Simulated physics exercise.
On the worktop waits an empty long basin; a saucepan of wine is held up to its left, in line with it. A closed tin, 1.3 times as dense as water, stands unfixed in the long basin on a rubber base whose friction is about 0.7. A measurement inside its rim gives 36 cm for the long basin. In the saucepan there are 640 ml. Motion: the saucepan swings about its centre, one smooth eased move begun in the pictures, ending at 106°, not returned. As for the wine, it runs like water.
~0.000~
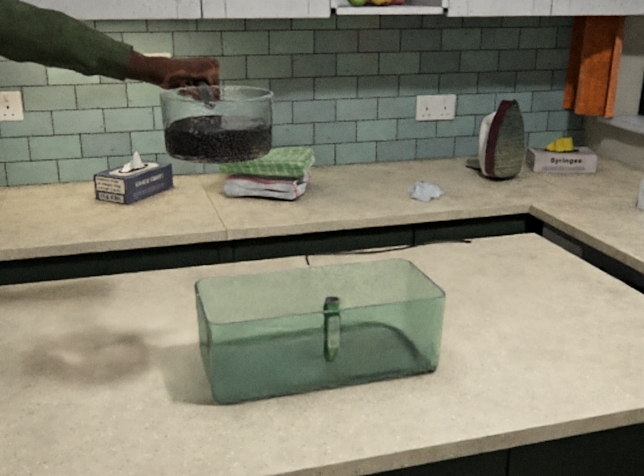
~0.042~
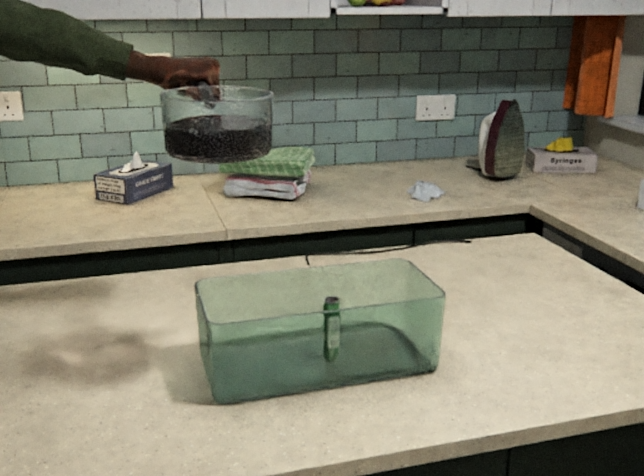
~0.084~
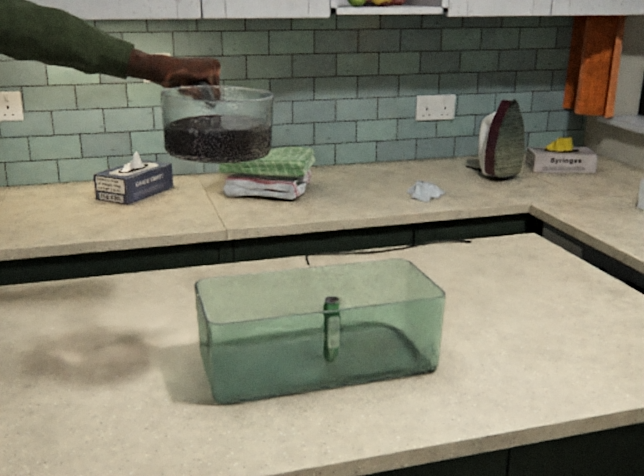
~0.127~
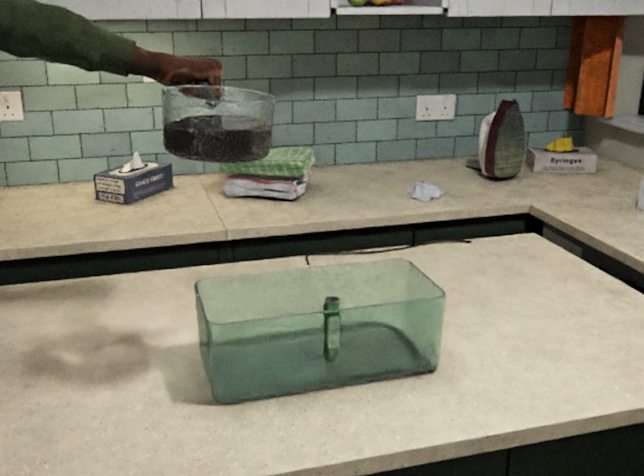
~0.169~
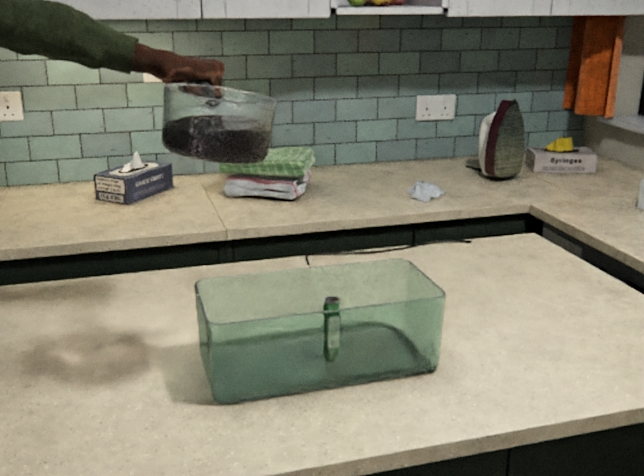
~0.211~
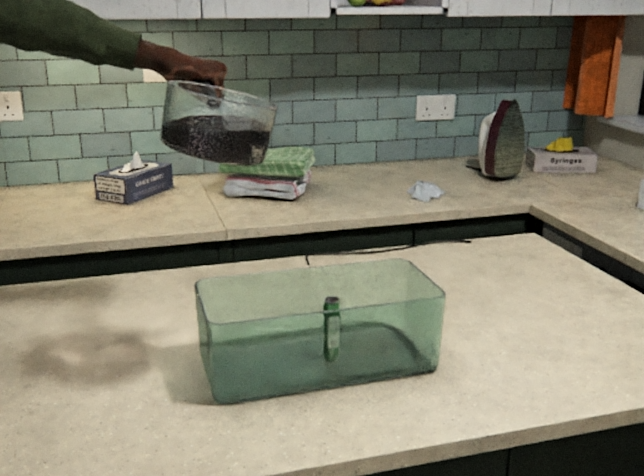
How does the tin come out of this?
It capsizes.
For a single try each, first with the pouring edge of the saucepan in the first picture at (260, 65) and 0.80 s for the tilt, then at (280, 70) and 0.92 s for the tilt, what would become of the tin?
The tin overturns the first time and overturns the second time.
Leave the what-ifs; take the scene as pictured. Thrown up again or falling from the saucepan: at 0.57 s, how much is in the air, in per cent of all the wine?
Around 32 in a hundred.
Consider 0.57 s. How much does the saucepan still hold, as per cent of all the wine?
About 68 per cent.
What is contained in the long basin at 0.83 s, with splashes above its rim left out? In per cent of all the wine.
About 54 %.
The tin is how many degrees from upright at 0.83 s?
I'd put it at close to 0 degrees off upright.
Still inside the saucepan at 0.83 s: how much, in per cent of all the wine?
I'd say some 16 per cent remains.
After 0.57 s the tilt is 74° and 67 per cent is still to pour; the tin stands where it began.
After 0.83 s the tilt is 104° and 16 per cent is still to pour; the tin stands where it began.
After 1.11 s the tilt is 106° and 1 per cent is still to pour; the tin leans 15°.
After 1.41 s the tilt is 106° and 0 per cent is still to pour; the tin lies on its side.
In the end the tin lies on its side.
